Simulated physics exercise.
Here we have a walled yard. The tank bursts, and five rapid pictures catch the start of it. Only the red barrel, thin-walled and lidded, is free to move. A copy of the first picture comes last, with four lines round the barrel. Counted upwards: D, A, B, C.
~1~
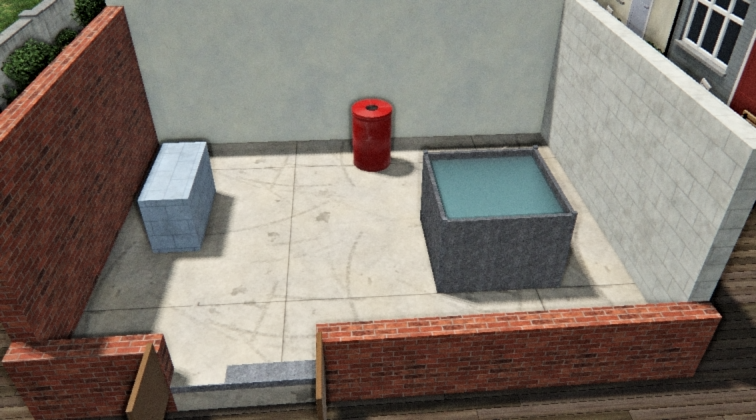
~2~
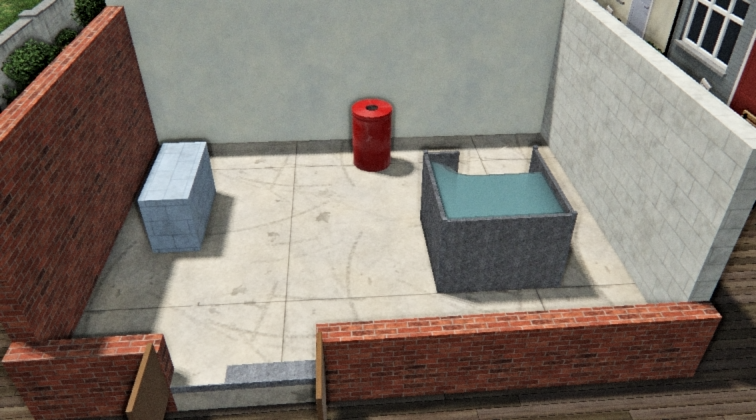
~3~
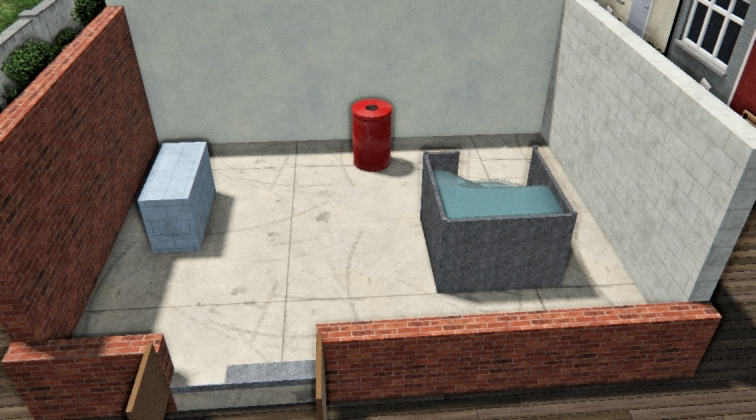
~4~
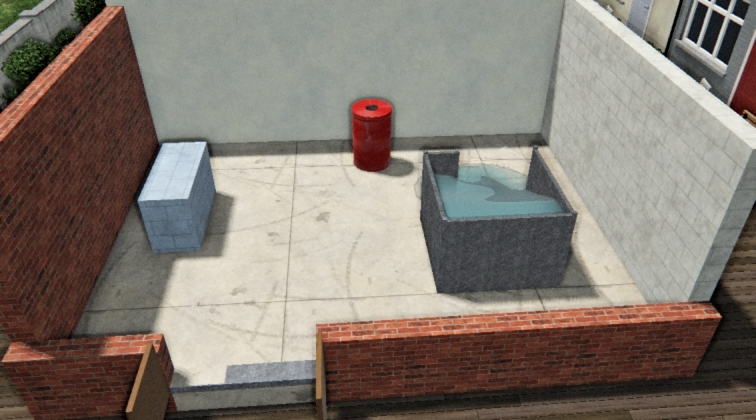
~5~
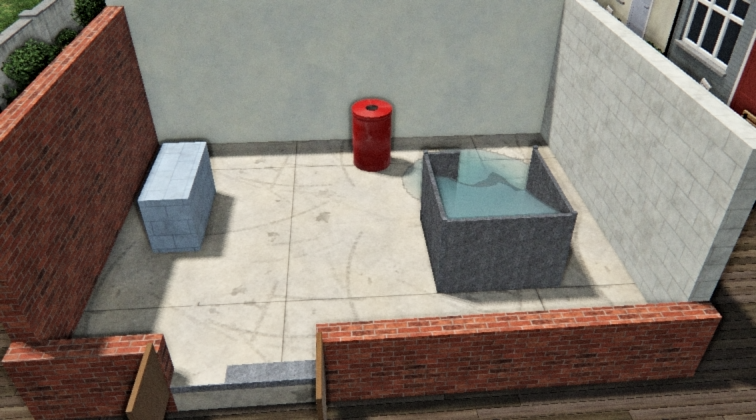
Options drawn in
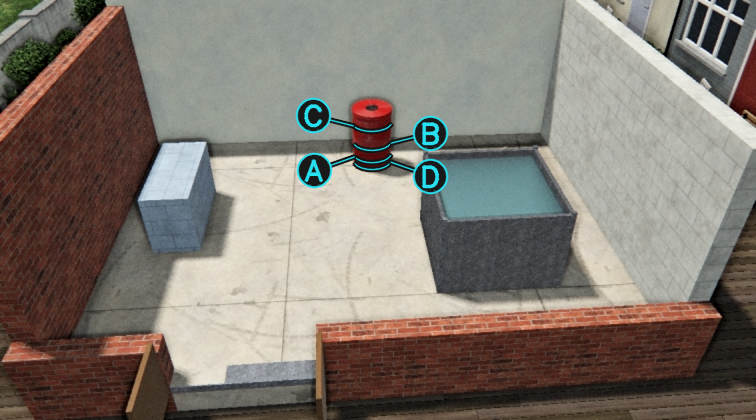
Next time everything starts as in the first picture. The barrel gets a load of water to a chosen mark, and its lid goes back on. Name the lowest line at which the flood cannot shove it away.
B will do.
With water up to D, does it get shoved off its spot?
Yes, that goes wrong.
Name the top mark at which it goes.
It is A.
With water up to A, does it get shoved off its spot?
Yes, it does.
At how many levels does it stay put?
Two of them.
On the marked copy, A at (373, 162); B at (373, 150); C at (373, 131); D at (373, 169); from the bottom up D, A, B, C.
With A, it is pushed about its own width away.
With B, it does not move.
With C, it does not move.
With D, it is pushed about 3 times its own width away.
